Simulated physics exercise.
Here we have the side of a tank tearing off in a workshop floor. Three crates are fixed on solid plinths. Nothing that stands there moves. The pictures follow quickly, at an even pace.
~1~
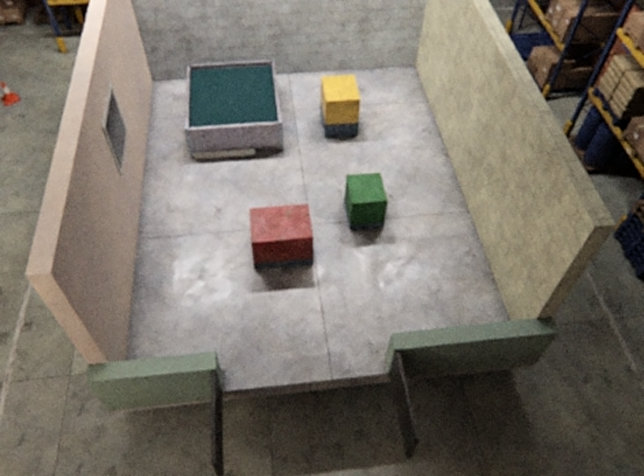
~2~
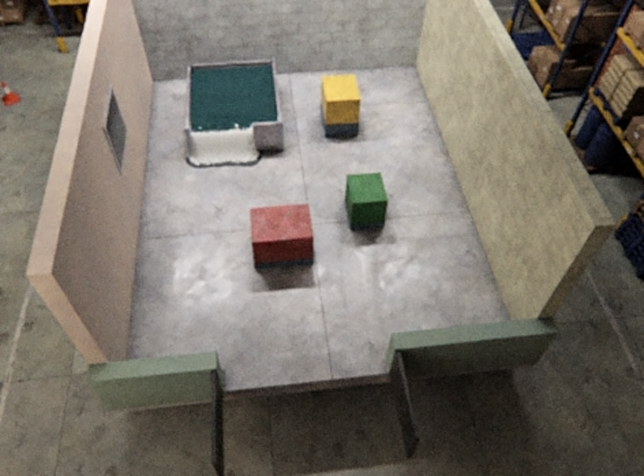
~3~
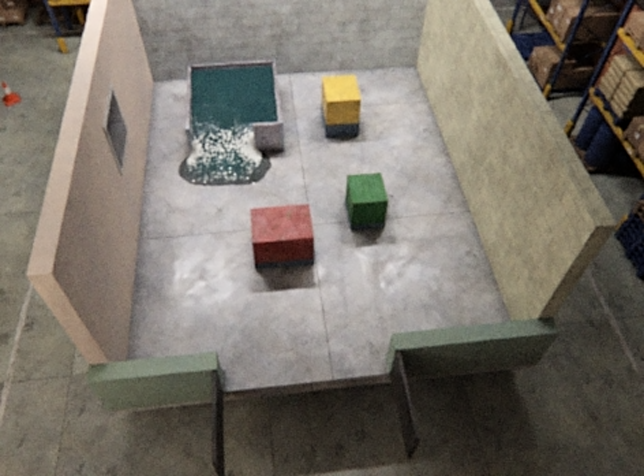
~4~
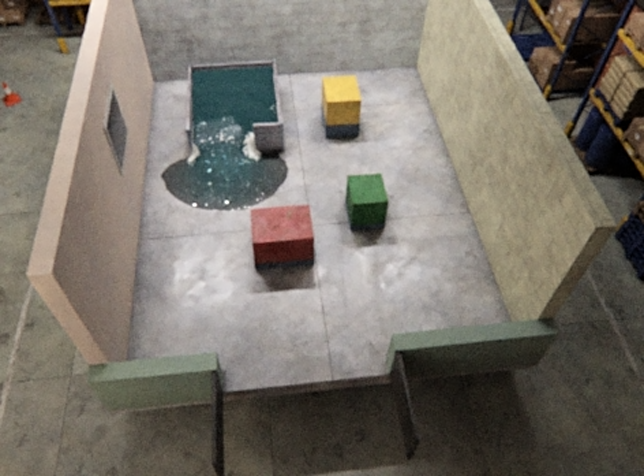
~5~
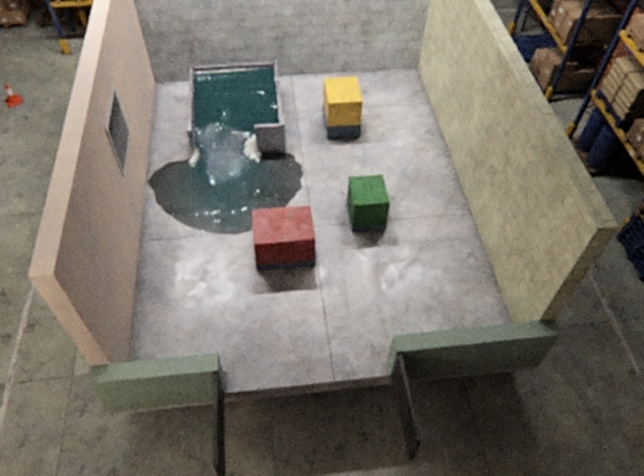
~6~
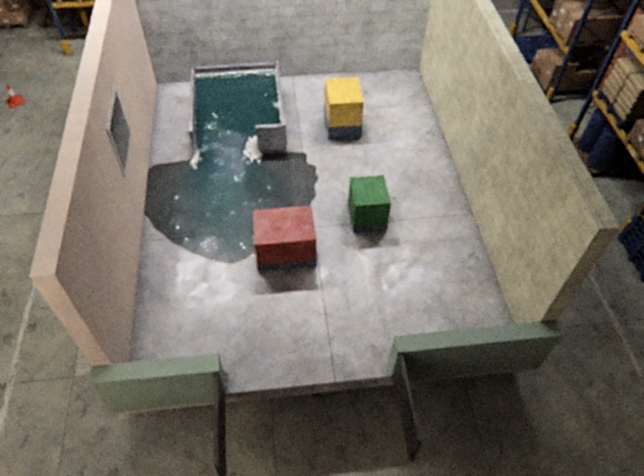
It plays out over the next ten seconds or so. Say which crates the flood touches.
One by one: The yellow crate keeps dry; the red crate is soaked; the green crate is soaked.
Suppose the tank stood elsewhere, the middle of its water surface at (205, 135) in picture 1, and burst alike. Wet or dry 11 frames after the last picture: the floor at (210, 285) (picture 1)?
Answer: Under water.
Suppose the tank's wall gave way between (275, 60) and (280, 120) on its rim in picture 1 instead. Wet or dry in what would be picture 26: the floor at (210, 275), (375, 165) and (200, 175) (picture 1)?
One after the other: Dry, flooded, dry.
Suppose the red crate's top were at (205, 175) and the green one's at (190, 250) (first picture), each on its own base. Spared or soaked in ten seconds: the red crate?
One by one: Red crate takes water.
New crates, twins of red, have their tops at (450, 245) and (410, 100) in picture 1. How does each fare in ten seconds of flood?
One after the other: Remains dry, keeps dry.
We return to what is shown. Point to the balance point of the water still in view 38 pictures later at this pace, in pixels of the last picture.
At about (273, 231).
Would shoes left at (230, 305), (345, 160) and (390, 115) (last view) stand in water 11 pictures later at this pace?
As listed: Wet, dry, no water.
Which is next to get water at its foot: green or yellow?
First comes the green crate.
A moment on, water covers 30 % of the floor; the yellow crate not reached, the red crate water round its plinth, the green crate water round its plinth.
Next, water covers 35 % of the floor; the yellow crate not reached, the red crate water round its plinth, the green crate water round its plinth.
Then, water covers 45 % of the floor; the yellow crate water round its plinth, the red crate water round its plinth, the green crate water round its plinth.
Later, water covers 65 % of the floor; the yellow crate water round its plinth, the red crate water round its plinth, the green crate water round its plinth.
In the end, water covers 95 % of the floor; the yellow crate stayed above the water, the red crate was topped, the green crate was topped.
